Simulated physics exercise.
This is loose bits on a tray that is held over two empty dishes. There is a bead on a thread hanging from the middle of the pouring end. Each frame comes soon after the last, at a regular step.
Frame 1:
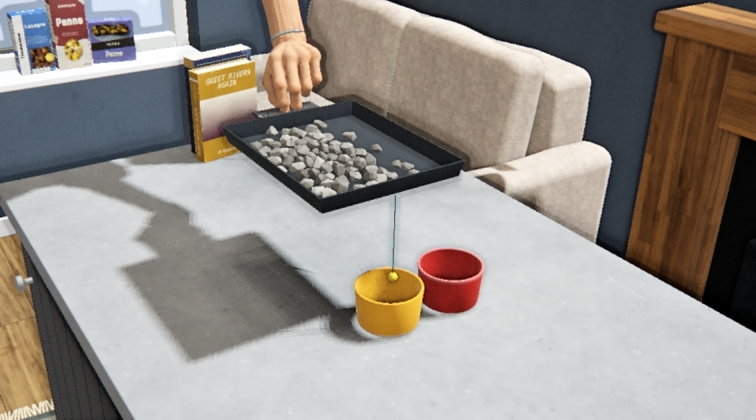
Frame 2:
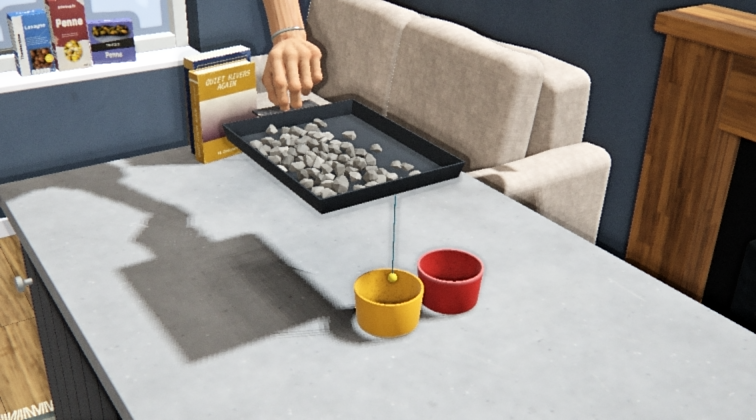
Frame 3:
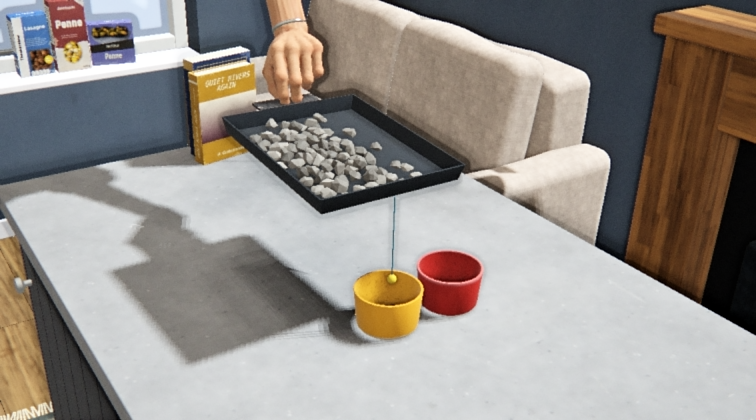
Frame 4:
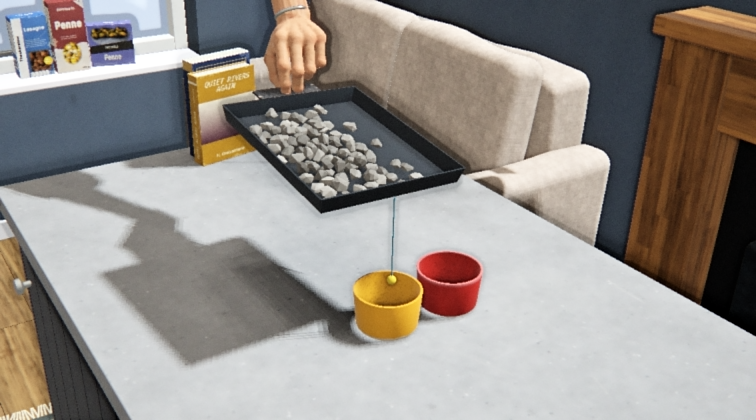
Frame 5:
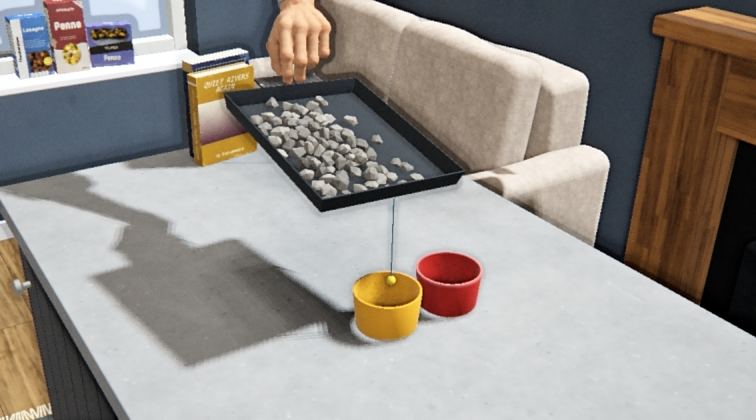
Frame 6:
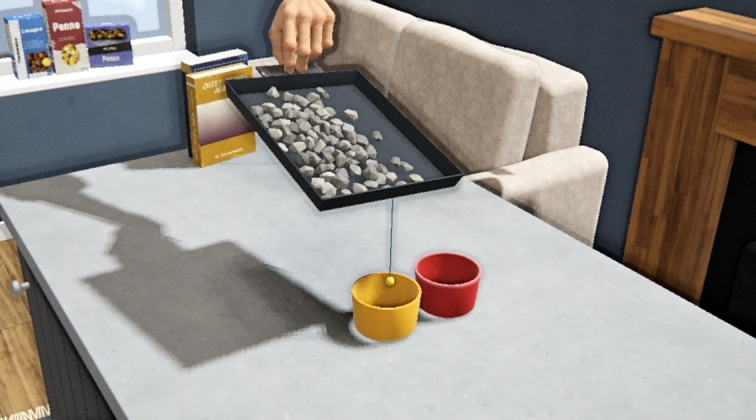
A grey countertop in a living space is seen from above at an angle, with a beige sofa, dark blue walls and a wooden fireplace surround behind. A hand holds a black tray of grey gravel above a yellow dish on the left and a red one on the right, a yellow bead hanging on a thread. The tray's far side gradually rises, tilting it toward the viewer, while the camera barely shifts.
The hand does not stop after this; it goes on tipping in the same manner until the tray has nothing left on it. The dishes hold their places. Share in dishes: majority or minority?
Minority.
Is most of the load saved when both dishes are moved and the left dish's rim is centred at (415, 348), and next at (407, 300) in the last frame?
The dishes end up with the lesser share in the first try and the greater share in the second.
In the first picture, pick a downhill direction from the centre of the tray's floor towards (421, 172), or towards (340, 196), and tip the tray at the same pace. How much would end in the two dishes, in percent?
Somewhere close to 70 % the first time, 0 % the second.
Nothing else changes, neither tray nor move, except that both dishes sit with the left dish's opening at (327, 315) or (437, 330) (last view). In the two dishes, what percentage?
Roughly 0 per cent, then roughly 20 per cent.
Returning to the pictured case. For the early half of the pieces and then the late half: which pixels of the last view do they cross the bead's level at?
Earlier half at (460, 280), later half at (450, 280).
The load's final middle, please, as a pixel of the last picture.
Roughly at (471, 335), give or take.
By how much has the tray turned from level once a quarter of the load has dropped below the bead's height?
Tilt: Around 80 degrees.
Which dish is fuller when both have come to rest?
It's the one placed right that wins here.
Just after the last frame, tray tipped steeply; almost all on the tray; just a few in the air.
A moment on, tray tipped right over; roughly half on the tray; about a tenth in the right dish; roughly a third outside both; about a tenth in the air.
Further on, tray tipped past a quarter turn; roughly a quarter in the right dish; roughly two thirds outside both.
When it is over, tray tipped past a quarter turn; not one in the left dish; roughly a quarter in the right dish; roughly two thirds outside both.
